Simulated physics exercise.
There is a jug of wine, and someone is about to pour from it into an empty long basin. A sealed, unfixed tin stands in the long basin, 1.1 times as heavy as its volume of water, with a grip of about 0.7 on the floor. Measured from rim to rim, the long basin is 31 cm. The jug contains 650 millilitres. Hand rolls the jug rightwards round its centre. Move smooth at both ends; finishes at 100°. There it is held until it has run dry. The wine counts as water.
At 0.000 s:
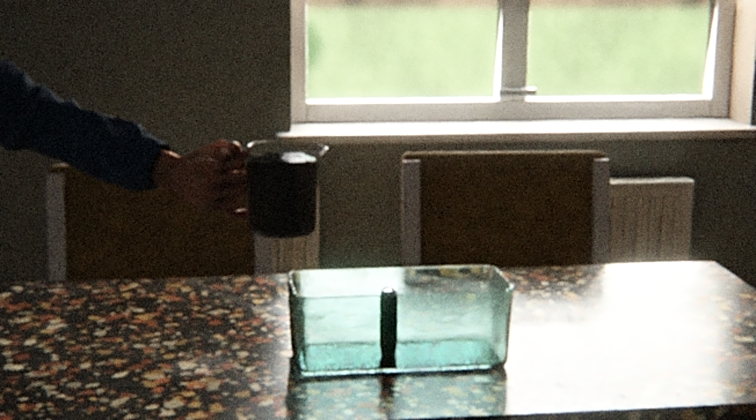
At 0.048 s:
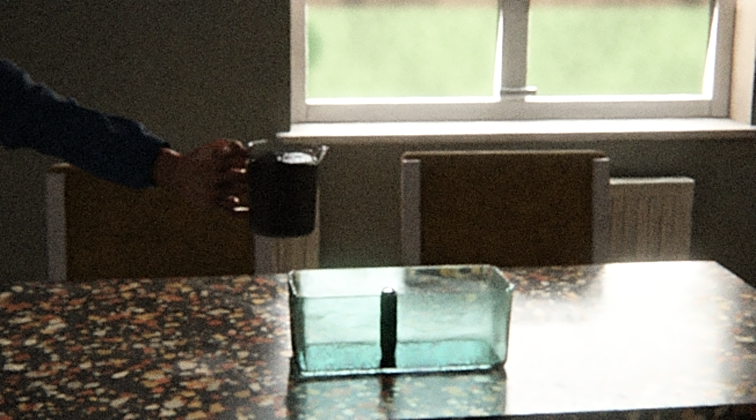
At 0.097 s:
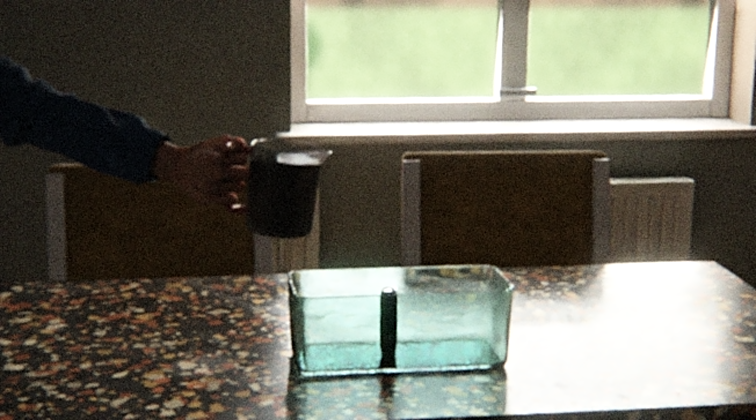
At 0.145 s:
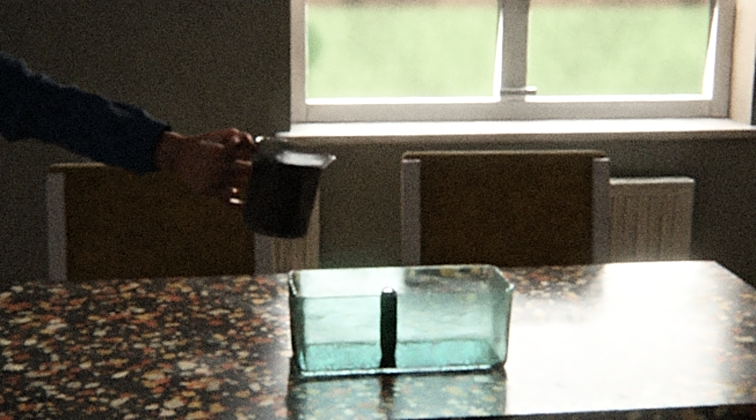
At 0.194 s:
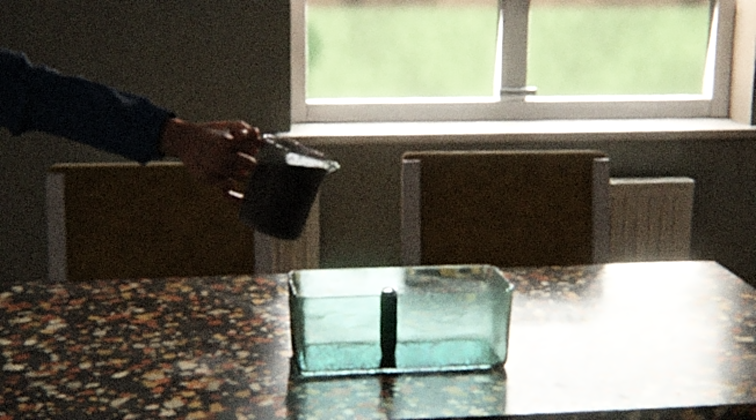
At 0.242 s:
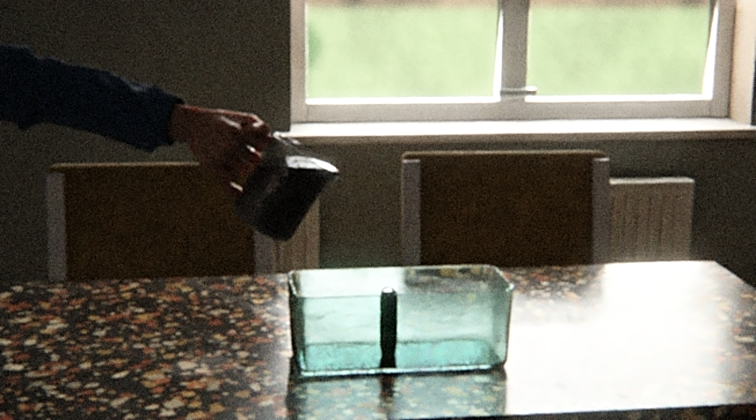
A hand tilting a glass jug of dark liquid rightwards above a speckled table, beside a clear greenish basin near a window.
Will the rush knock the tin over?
Looks to me like it can't hold out.
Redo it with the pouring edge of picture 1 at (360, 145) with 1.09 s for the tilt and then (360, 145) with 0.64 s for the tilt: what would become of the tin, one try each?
Trial 1 - tin stays standing; trial 2 - tin stays standing.
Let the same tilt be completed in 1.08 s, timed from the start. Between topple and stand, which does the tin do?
With that tilt, the tin tips.
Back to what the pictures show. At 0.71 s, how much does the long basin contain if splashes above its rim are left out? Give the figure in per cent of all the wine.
Some 60 per cent.
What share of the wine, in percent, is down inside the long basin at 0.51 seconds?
About 12 per cent.
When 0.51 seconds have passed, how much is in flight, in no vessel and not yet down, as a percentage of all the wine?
Around 24 in a hundred.
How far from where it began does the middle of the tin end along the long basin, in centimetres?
Roughly 11.0 cm.
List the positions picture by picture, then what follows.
In the first picture, it leans 0°; its right rim is at (328, 147); the wine meets the walls at (249, 159) and (317, 159); the long basin's rim runs from (291, 286) to (504, 279); the tin's top is at (389, 292).
In the second picture, it leans 1°; its right rim is at (329, 148); the wine meets the walls at (249, 159) and (317, 158).
In the third picture, it leans 6°; its right rim is at (332, 152); the wine meets the walls at (252, 158) and (319, 160).
In the fourth picture, it leans 12°; its right rim is at (335, 157); the wine meets the walls at (255, 159) and (322, 162).
In the fifth picture, it leans 21°; its right rim is at (339, 166); the wine meets the walls at (254, 168) and (329, 164).
In the sixth picture, it leans 31°; its right rim is at (342, 176); the wine meets the walls at (251, 177) and (337, 170).
After 0.51 s the tilt is 90° and 64 per cent is still to pour; the tin stands where it began.
After 0.71 s the tilt is 100° and 22 per cent is still to pour; the tin stands 4 cm from where it began.
After 0.92 s the tilt is 100° and 6 per cent is still to pour; the tin lies on its side.
After 1.14 s the tilt is 100° and 1 per cent is still to pour; the tin lies on its side.
In the end the tin lies on its side.
